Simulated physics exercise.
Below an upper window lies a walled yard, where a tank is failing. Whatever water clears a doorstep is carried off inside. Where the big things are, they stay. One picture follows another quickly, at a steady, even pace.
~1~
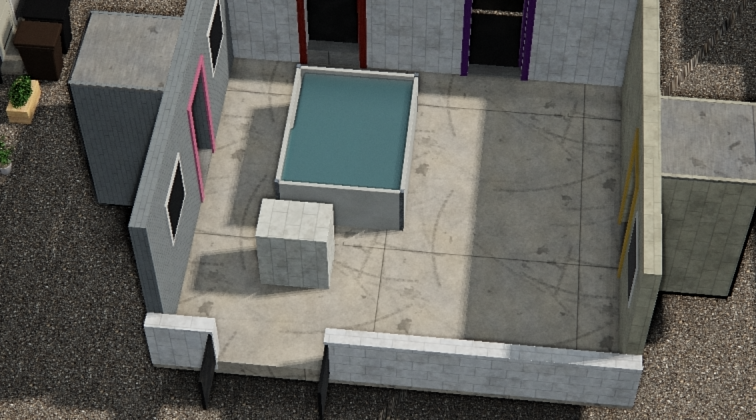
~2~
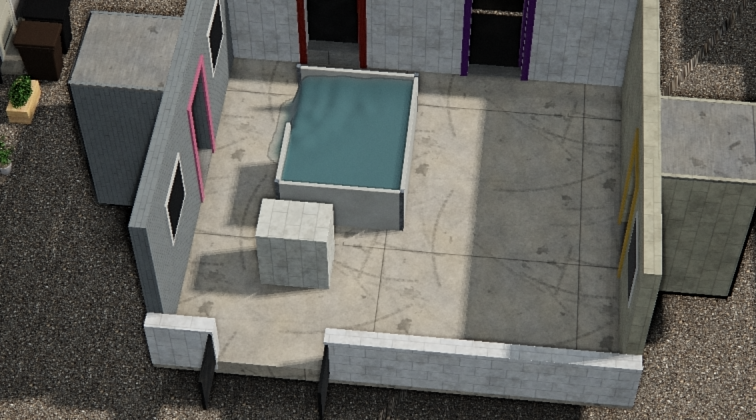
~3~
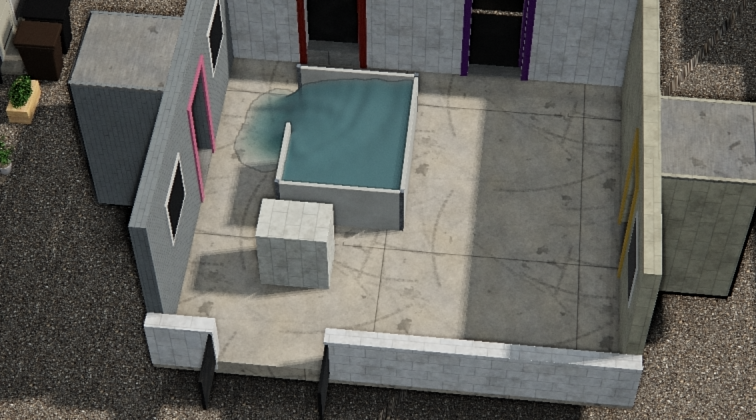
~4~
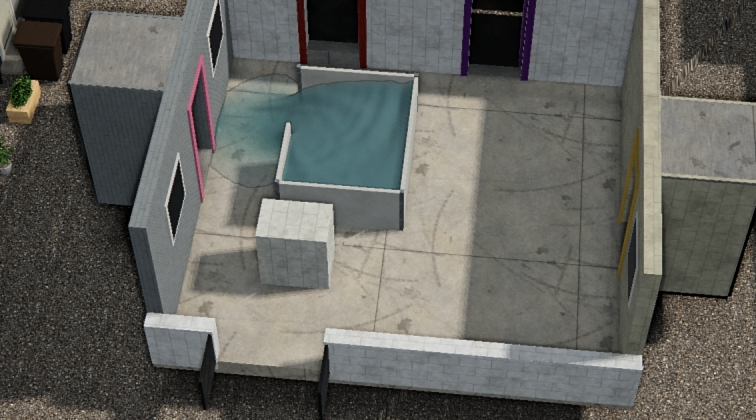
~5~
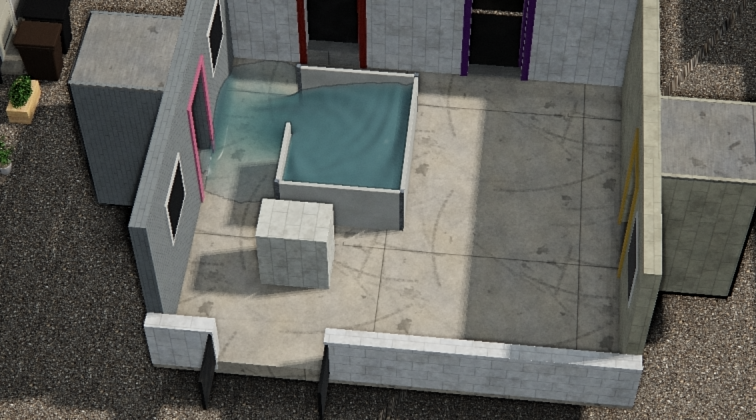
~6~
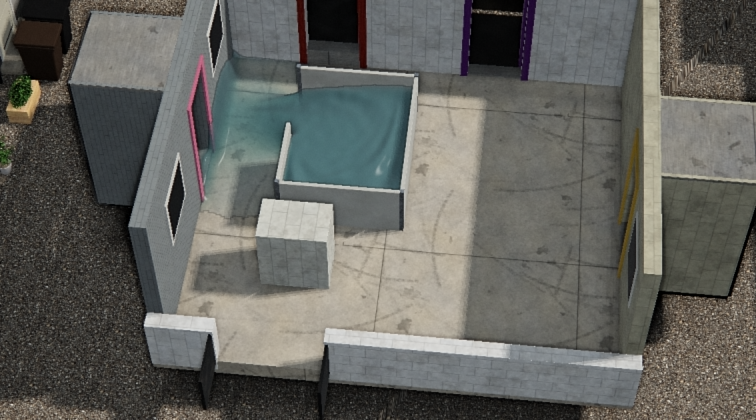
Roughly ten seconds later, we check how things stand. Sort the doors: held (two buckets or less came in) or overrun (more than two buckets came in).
Sorted: Pink door overrun, yellow door held, red door held, purple door overrun.
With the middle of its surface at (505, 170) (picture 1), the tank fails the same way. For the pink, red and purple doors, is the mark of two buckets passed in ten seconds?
Lab note - pink door breaks the limit, red door remains within bounds, purple door remains within bounds.
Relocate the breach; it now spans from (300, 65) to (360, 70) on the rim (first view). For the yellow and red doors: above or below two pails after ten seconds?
Taking them in turn, yellow ends up below and red ends up above.
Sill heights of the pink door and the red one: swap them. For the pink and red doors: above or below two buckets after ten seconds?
My guess: The pink door remains short while the red door crosses the line.
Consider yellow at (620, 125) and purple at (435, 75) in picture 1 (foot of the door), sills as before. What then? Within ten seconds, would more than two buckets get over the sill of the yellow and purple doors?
Yellow: Exceeds the limit; purple: Exceeds the limit.
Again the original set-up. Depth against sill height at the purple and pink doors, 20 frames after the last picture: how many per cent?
Some 310 percent, then some 190 percent.
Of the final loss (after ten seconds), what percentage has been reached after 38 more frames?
Close to 70 out of every hundred.
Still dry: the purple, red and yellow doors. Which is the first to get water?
My answer: The one in red.
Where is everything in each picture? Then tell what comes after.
In the first picture, the tank at (349, 131) is whole and still.
In the second picture, water pours out at (297, 119) and has run to a hidden place.
In the third picture, water pours out at (297, 122) and has run to (243, 155).
In the fourth picture, the front is at (212, 158), out from the gap at (297, 123).
In the fifth picture, water pours out at (297, 123) and has run to (232, 71).
In the sixth picture, the front is at (201, 208), out from the gap at (297, 123).
A moment on, water covers 15 % of the floor; the pink door over two buckets in, the yellow door not reached, the red door wet at the sill, nothing in, the purple door not reached.
Next, water covers 35 % of the floor; the pink door far over two buckets in, the yellow door not reached, the red door wet at the sill, nothing in, the purple door not reached.
Then, water covers 55 % of the floor; the pink door far over two buckets in, the yellow door not reached, the red door wet at the sill, nothing in, the purple door under two buckets in.
Later, water covers 80 % of the floor; the pink door far over two buckets in, the yellow door wet at the sill, nothing in, the red door wet at the sill, nothing in, the purple door over two buckets in.
In the end, water covers 95 % of the floor; the pink door far over two buckets in, the yellow door wet at the sill, nothing in, the red door wet at the sill, nothing in, the purple door over two buckets in.
